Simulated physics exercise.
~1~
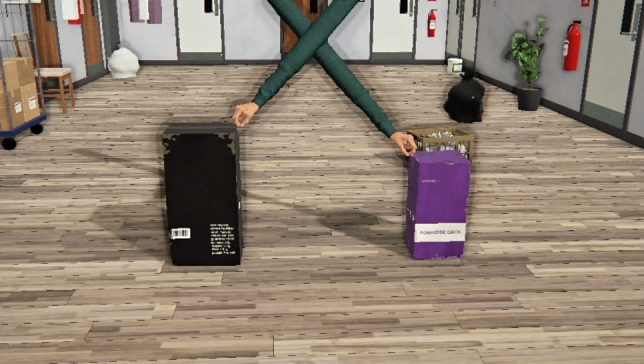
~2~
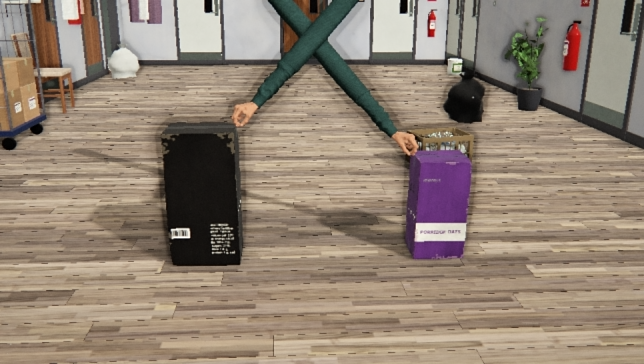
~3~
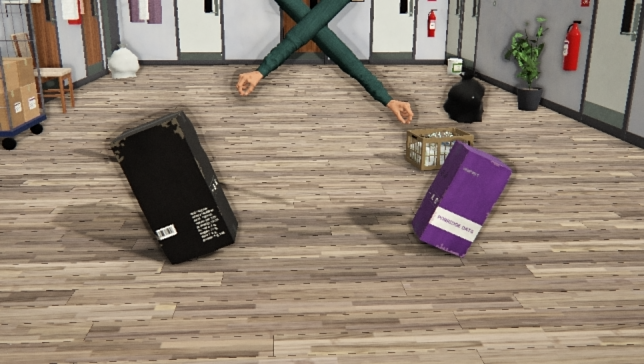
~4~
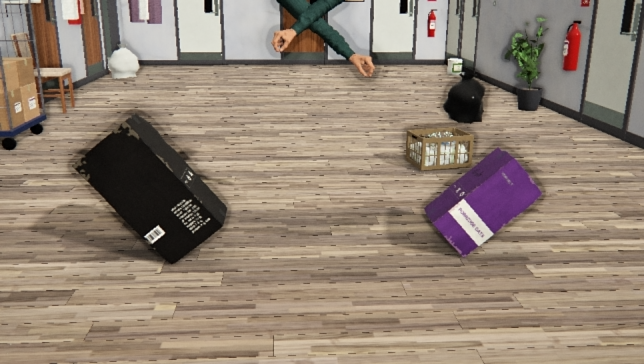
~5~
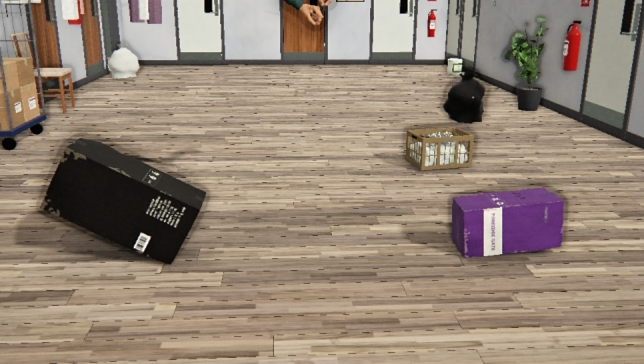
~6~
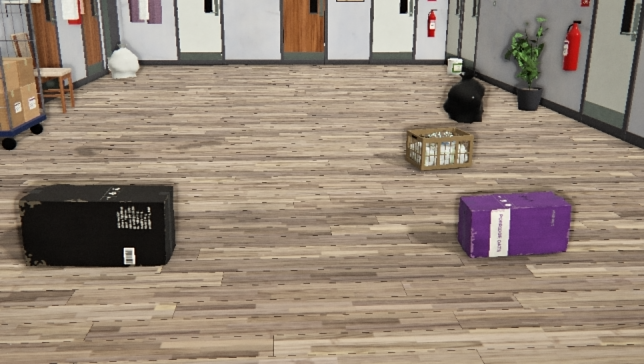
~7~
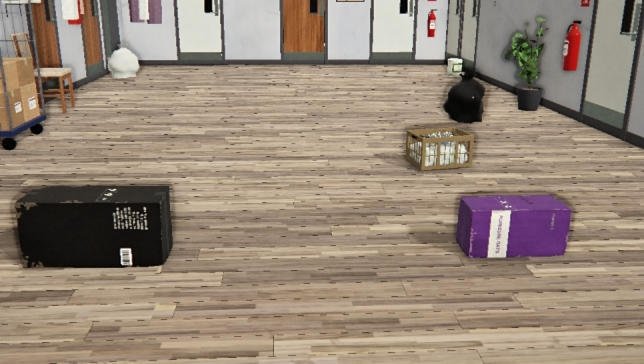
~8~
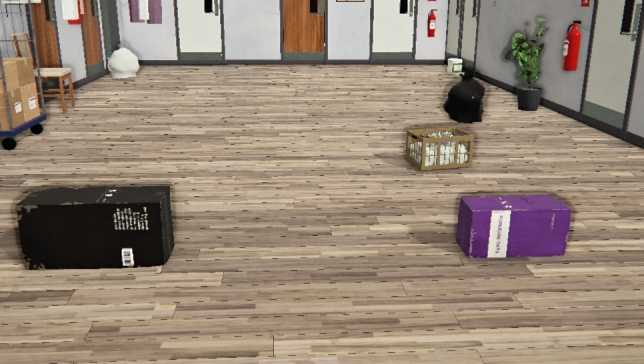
Crossed green-sleeved arms shoving a tall black box leftward and a purple box rightward, both toppling onto their sides and lying still.
